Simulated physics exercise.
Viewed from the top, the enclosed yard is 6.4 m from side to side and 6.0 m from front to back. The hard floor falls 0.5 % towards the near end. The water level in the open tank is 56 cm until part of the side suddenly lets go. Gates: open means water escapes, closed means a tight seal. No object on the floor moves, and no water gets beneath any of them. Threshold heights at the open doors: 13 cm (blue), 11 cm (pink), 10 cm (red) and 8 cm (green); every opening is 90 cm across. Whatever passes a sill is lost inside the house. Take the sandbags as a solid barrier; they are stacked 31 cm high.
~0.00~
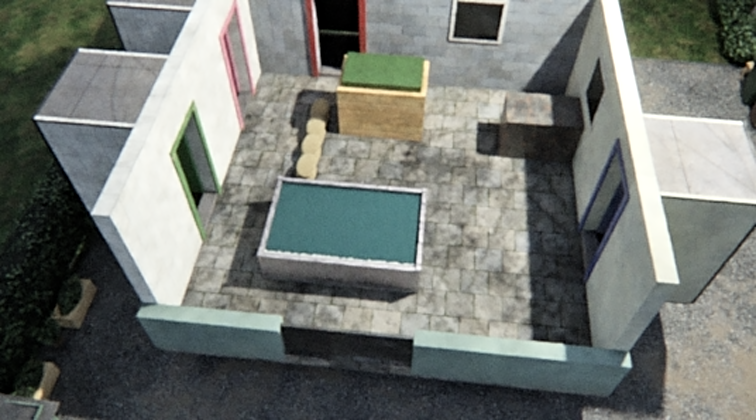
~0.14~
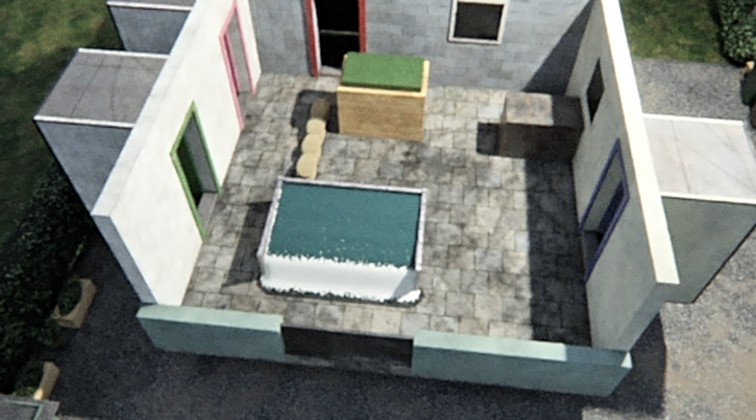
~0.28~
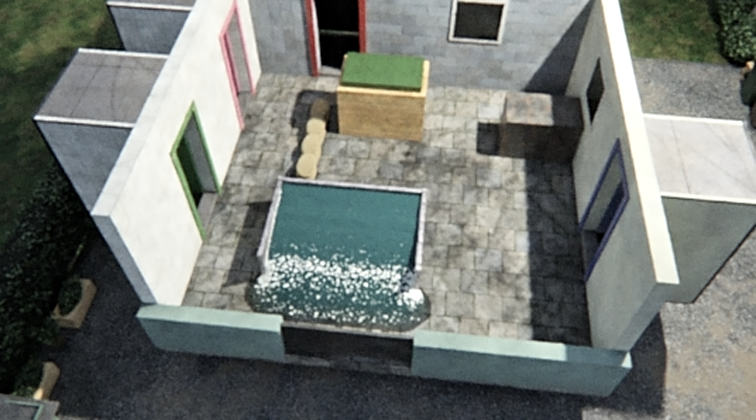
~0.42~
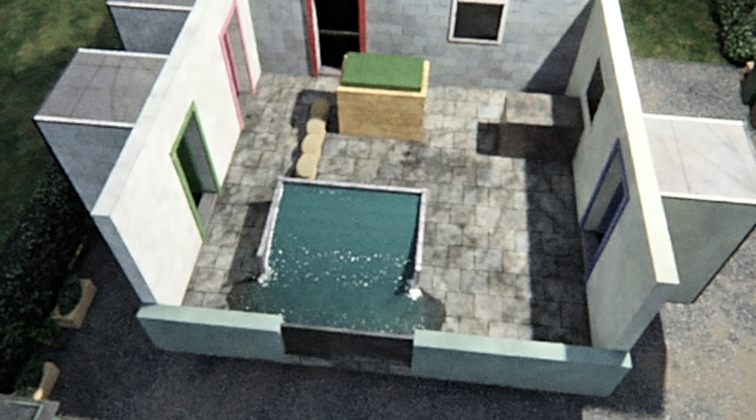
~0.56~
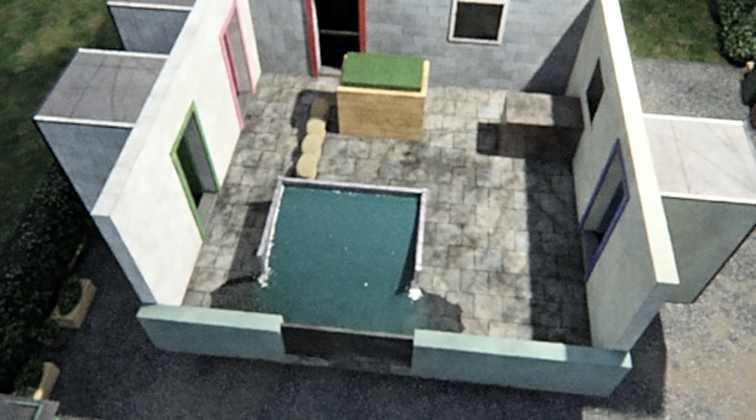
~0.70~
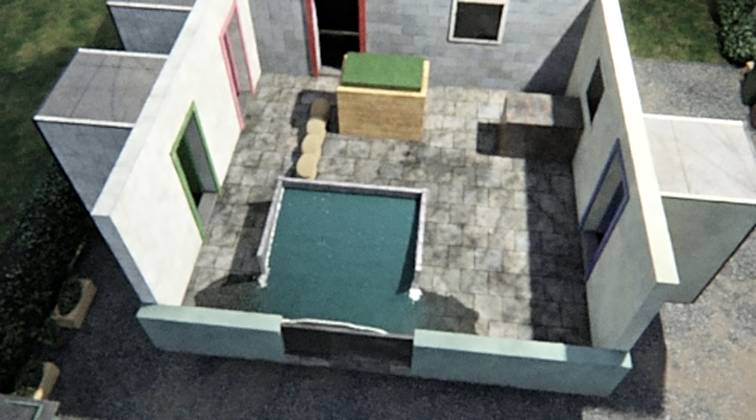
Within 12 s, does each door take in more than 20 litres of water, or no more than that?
In that time the blue door takes in no more, the pink door takes in no more, the red door takes in no more, the green door takes in no more.
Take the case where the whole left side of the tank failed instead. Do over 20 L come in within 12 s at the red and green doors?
Compared with the limit, red is lower and green is higher.
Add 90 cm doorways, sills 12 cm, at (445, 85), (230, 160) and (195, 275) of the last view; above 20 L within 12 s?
Taking them in order, the first gets too little, the second too little and the third enough.
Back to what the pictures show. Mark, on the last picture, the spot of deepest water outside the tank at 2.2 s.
Pixel (174, 327), about.
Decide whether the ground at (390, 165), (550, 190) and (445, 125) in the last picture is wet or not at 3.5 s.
First spot bone dry, second soaked, third bone dry.
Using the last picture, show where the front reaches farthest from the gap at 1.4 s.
I'd put it near pixel (553, 367) of the last picture.
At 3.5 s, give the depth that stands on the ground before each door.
Blue 13 cm, pink 3 cm, red 0 cm, green 8 cm.
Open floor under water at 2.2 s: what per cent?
Near 30 per cent is wet.
After 1.4 s water covers 15 % of the floor and is deepest (44 cm) near (324, 343); blue door not reached, pink door not reached, red door not reached, green door not reached.
After 2.2 s water covers 30 % of the floor and is deepest (38 cm) near (174, 327); blue door not reached, pink door not reached, red door not reached, green door 6 cm at the sill, 0 L in.
After 3.5 s water covers 50 % of the floor and is deepest (21 cm) near (577, 369); blue door 13 cm at the sill, 1 L in, pink door 3 cm at the sill, 0 L in, red door not reached, green door 8 cm at the sill, 1 L in.
After 7.0 s water covers 90 % of the floor and is deepest (12 cm) near (590, 370); blue door 5 cm at the sill, 1 L in, pink door 10 cm at the sill, 2 L in, red door 8 cm at the sill, 3 L in, green door 5 cm at the sill, 1 L in.
After 12.0 s water covers 95 % of the floor and is deepest (10 cm) near (399, 208); blue door 5 cm at the sill, 1 L in, pink door 6 cm at the sill, 3 L in, red door 7 cm at the sill, 3 L in, green door 7 cm at the sill, 2 L in.
